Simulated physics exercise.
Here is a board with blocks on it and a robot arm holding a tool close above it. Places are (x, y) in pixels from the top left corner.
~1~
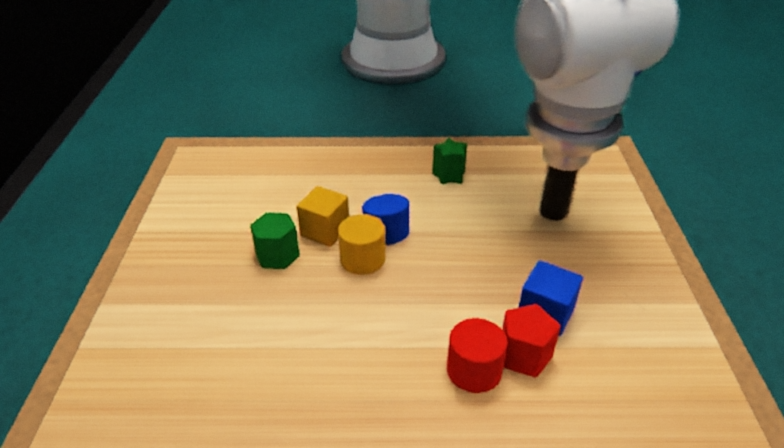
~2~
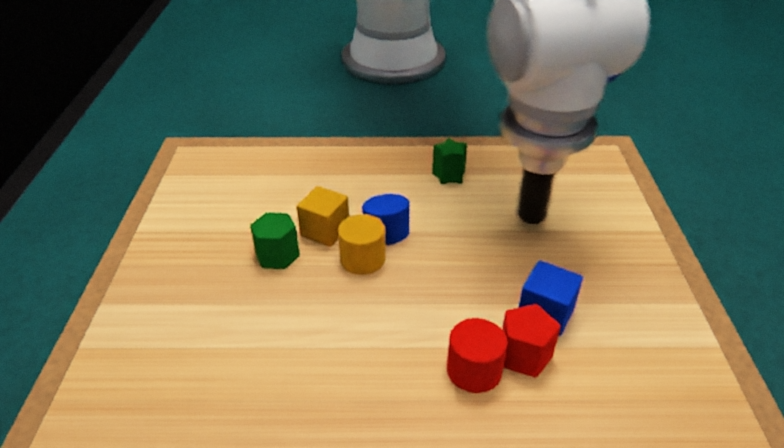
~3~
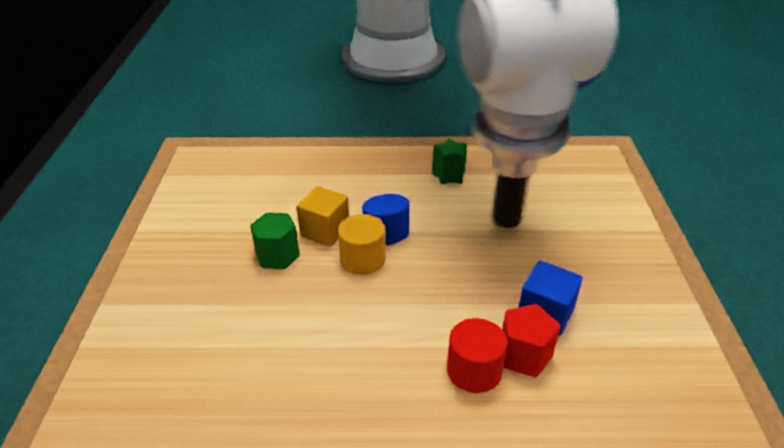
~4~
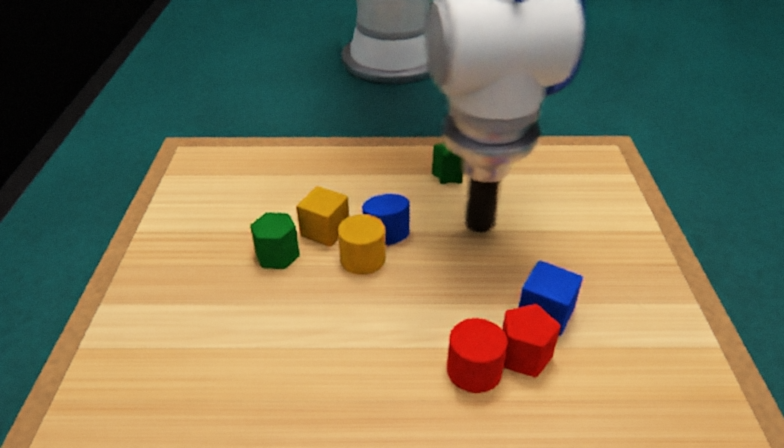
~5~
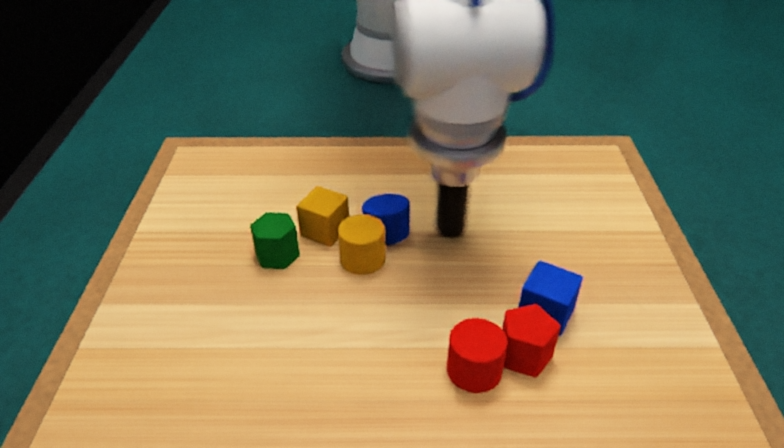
A white robot arm with a black-tipped tool reaches over a light wooden board on a teal surface, seen from above at an angle. Green, yellow and blue blocks cluster left of centre, a small green one sits at the back, and a blue cube and two red blocks lie front right. The arm glides steadily left while the blocks and camera stay still.
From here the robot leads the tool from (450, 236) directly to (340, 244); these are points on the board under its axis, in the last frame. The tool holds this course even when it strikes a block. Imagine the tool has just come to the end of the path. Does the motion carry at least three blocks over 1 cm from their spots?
I expect so.
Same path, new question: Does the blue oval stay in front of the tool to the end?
No - that is not the case.
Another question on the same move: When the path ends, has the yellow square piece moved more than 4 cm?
My answer is no.
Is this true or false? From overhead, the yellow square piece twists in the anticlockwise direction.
Answer: True.
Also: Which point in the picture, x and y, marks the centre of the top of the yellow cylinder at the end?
Its top middle will sit at (333, 240).
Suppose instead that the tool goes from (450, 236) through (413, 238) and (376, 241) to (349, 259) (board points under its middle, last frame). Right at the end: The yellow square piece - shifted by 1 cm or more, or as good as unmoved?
It will end up elsewhere.
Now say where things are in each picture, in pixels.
The first frame shows lower end of the tool at (553, 213), tops of blocks, green hexagon at (272, 224), yellow square piece at (322, 200), yellow cylinder at (361, 228), blue oval at (386, 203).
The second frame shows tool at (531, 216), blocks as before.
The third frame shows tool at (506, 220), blocks as before.
The fourth frame shows tool at (480, 224), blocks as before.
The fifth frame shows tool at (451, 228), green hexagon at (272, 224), yellow square piece at (322, 200), yellow cylinder at (361, 228), blue oval at (386, 203).
On the path given first. One third of the way, tool at (413, 231); blue oval at (376, 202).
Two thirds of the way, tool at (377, 233); yellow square piece at (305, 196), turned 45° anticlockwise; yellow cylinder at (352, 232); blue oval at (346, 196), turned 40° clockwise.
At the end, tool at (340, 236); green hexagon not moved; yellow square piece at (299, 195), turned 55° anticlockwise; yellow cylinder at (333, 240); blue oval at (335, 190), turned 75° clockwise.
